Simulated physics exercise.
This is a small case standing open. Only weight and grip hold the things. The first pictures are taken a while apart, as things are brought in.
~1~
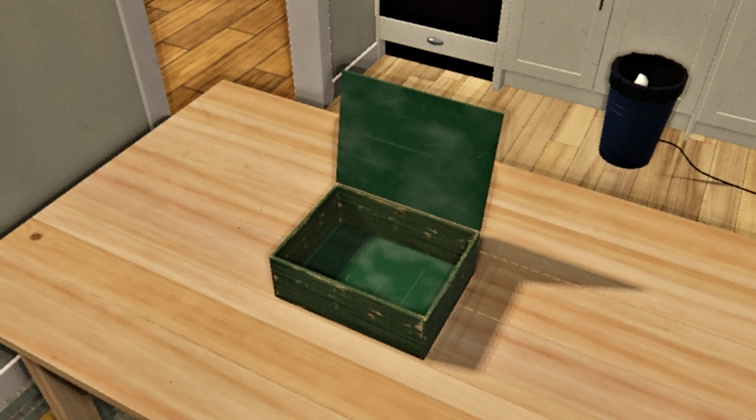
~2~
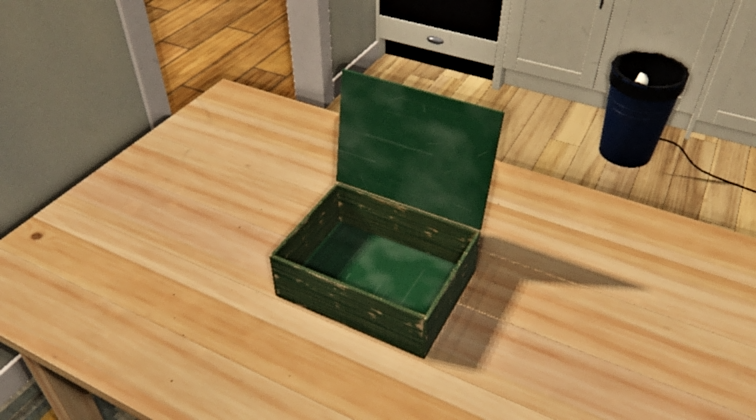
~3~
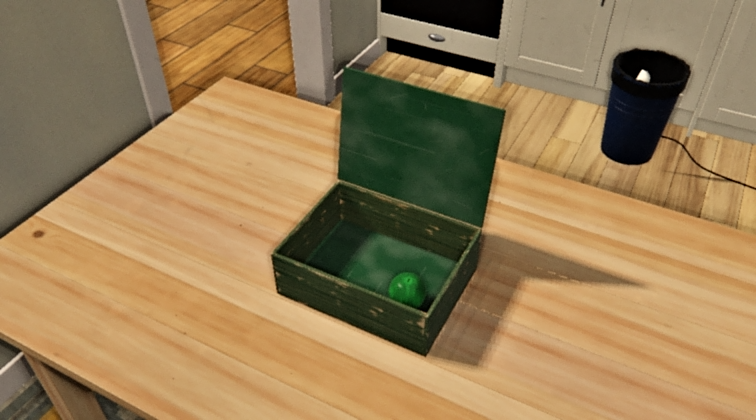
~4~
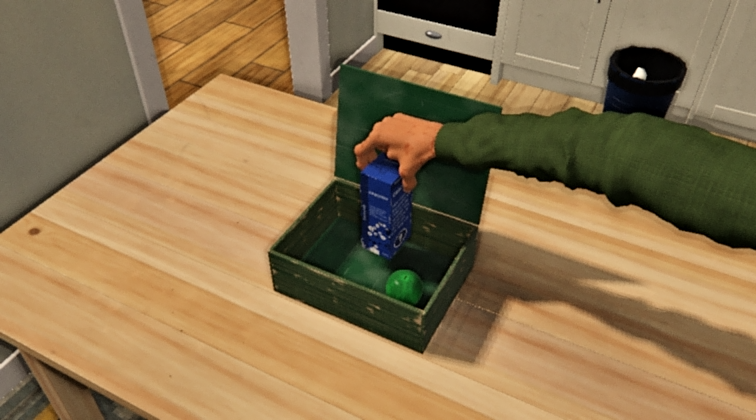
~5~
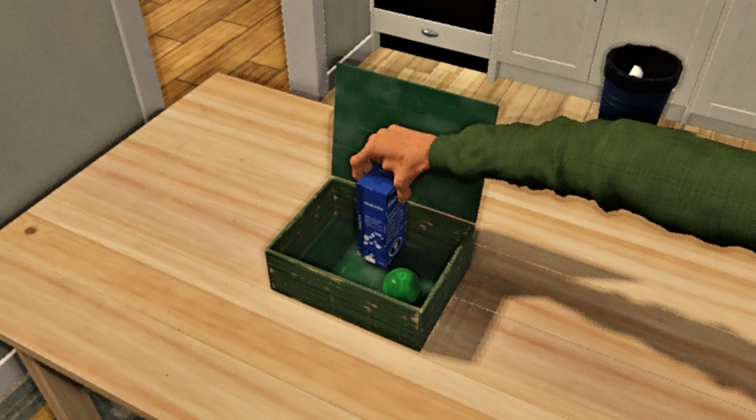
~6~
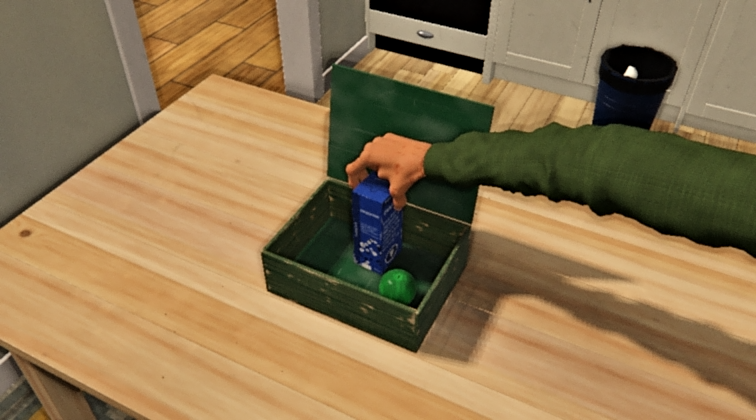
We see an open, empty green case on a wooden table, then a green apple inside it. A hand in a green sleeve lowers a blue carton into the case beside the apple and keeps hold of its top.
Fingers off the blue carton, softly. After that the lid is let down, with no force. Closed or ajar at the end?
As it turns out, it will not close.
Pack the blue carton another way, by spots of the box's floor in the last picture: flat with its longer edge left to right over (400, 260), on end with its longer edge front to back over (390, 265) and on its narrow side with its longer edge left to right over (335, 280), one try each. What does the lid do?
First, it shuts flat; second, it stays ajar; third, it closes.
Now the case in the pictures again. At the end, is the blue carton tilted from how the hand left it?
The blue carton stays as placed.
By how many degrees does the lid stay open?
Some 75° above the rim.
Then, 1.10 s after the last picture, lid starting down.
Then, 2.00 s after the last picture, lid 76° above the rim.
Then, 4.30 s after the last picture, lid 77° above the rim.
At rest, lid 77° above the rim; both in place. Seen from the same camera at the end, blue carton near (379, 221).
